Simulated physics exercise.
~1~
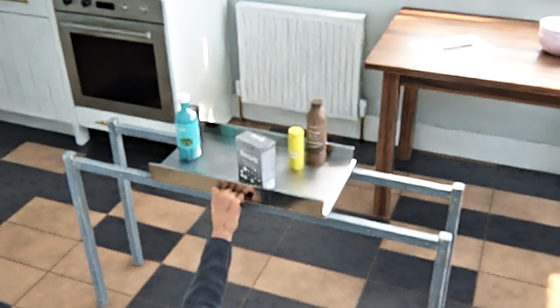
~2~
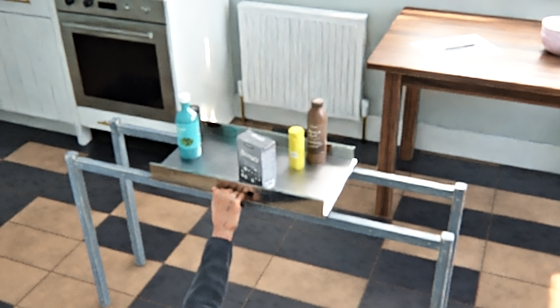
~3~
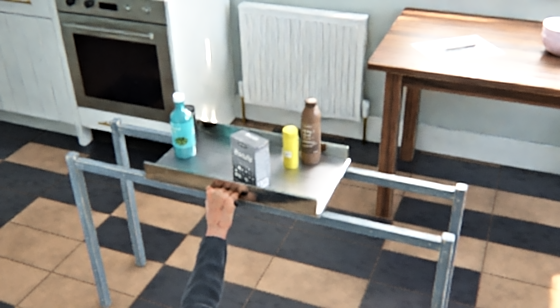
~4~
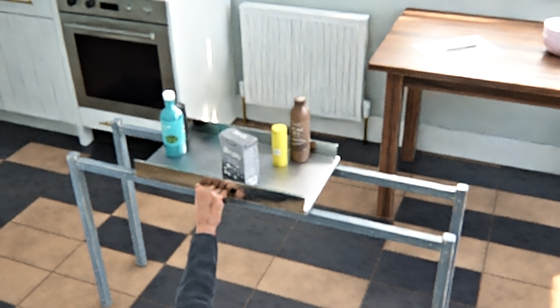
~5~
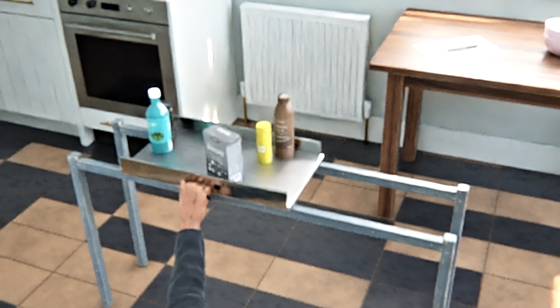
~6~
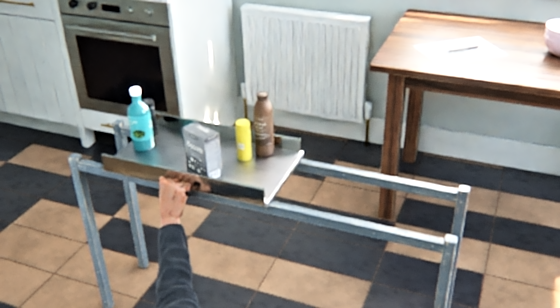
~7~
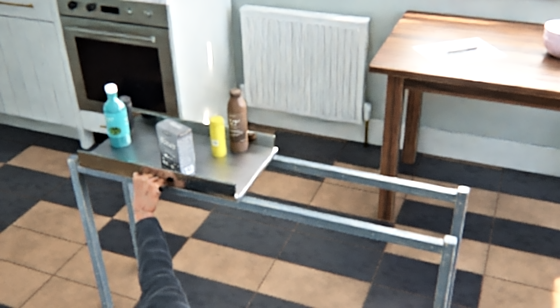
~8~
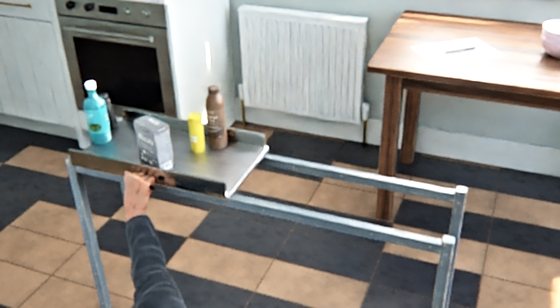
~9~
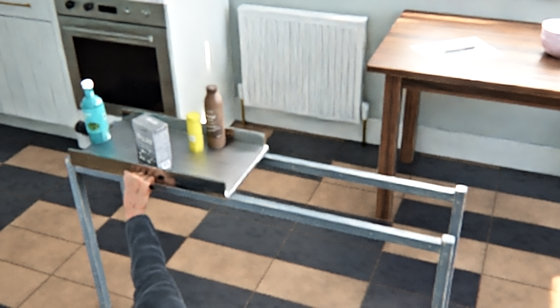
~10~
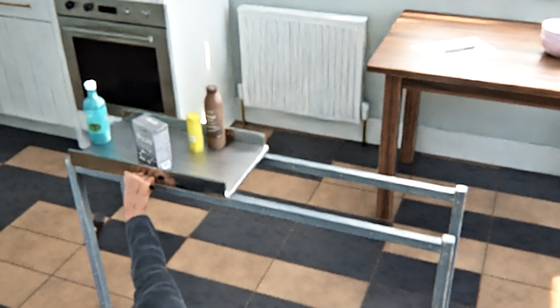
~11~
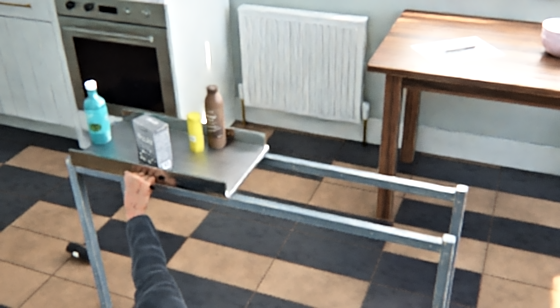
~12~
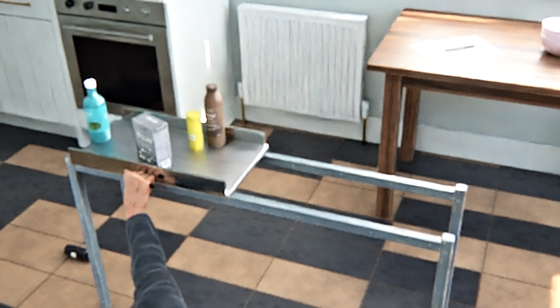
A hand slides a loaded metal tray left until a small dark shaker falls to the floor.
